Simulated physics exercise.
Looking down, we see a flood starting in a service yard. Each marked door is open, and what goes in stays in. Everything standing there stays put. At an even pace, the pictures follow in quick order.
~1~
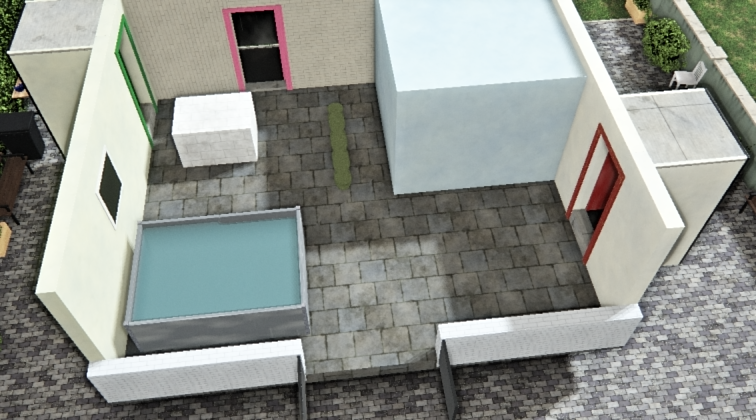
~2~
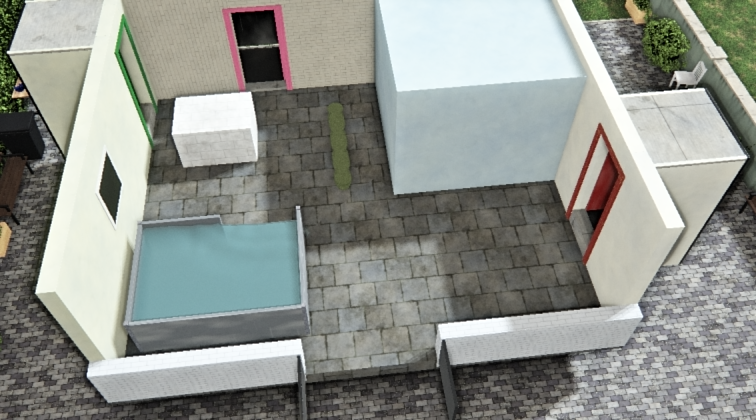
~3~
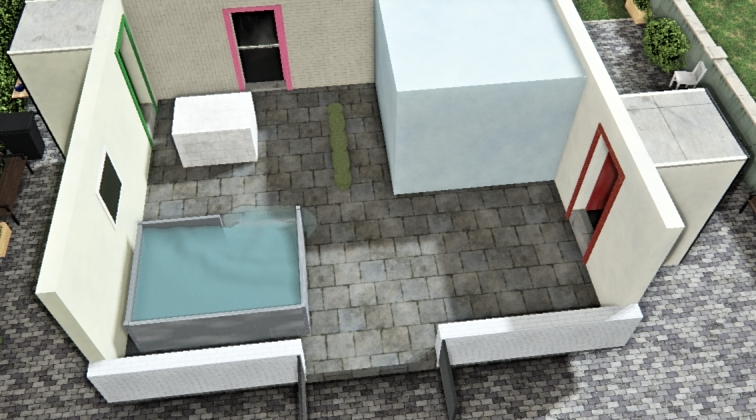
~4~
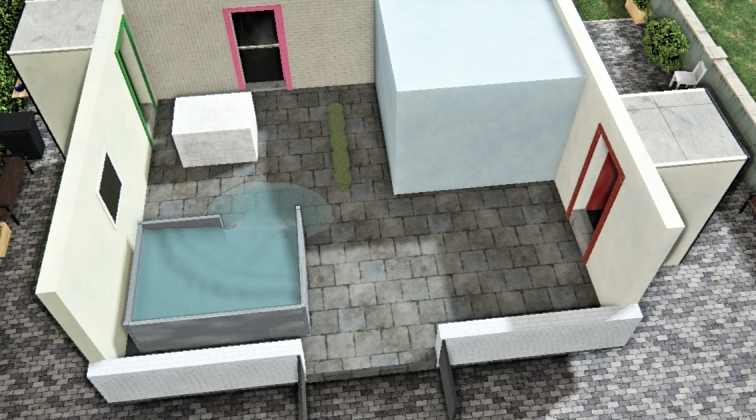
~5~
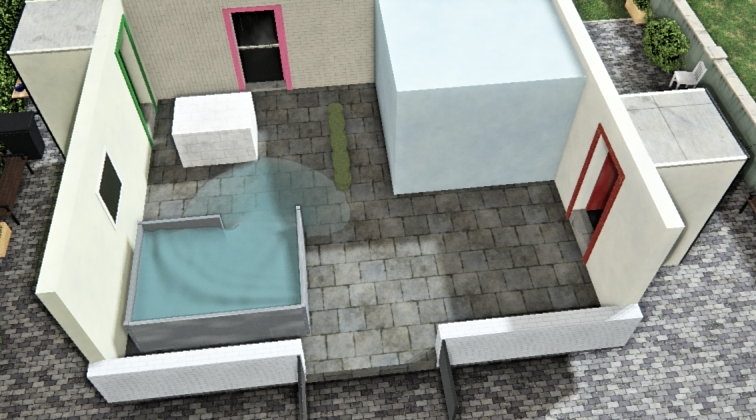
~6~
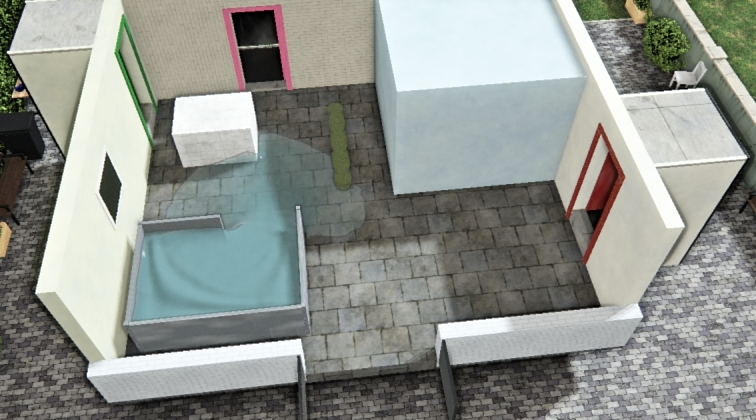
Water spreads evenly from a grey-walled tank at the lower left of a paved, walled yard, seen from high above by a still camera. A white block and a pink-framed door stand behind it, with a green-framed door at left, a large pale blue block and red-framed door at right, and a mossy green strip between the blocks. First whole and still, the tank opens along its far side, and rippling water fans out across the grey paving toward the white block and green strip.
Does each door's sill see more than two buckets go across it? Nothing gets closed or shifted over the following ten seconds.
Green door: Two buckets at most. Red door: Two buckets at most. Pink door: Over two buckets.
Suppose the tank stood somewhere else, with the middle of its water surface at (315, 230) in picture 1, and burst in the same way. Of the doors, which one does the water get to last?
The red one.
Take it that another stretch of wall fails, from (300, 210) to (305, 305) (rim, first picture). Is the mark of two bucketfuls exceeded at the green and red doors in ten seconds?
Green door falls short, red door goes past it.
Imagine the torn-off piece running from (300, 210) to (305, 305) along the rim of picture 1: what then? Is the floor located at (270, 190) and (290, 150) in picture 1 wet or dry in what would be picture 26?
Well, the first place would be still bare and the second one still bare.
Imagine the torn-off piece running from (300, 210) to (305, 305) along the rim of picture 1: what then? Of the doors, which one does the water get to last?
Answer: The green one.
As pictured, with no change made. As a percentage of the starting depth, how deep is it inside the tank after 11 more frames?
Roughly 52 percent.
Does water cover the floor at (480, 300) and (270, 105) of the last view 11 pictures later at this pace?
Untouched, then submerged.
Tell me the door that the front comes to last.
The door marked red.
A moment on, water covers 30 % of the floor; the green door not reached, the red door not reached, the pink door under two buckets in.
Next, water covers 40 % of the floor; the green door wet at the sill, nothing in, the red door not reached, the pink door far over two buckets in.
Then, water covers 50 % of the floor; the green door wet at the sill, nothing in, the red door not reached, the pink door far over two buckets in.
Later, water covers 80 % of the floor; the green door wet at the sill, nothing in, the red door not reached, the pink door far over two buckets in.
In the end, water covers 95 % of the floor; the green door wet at the sill, nothing in, the red door wet at the sill, nothing in, the pink door far over two buckets in.
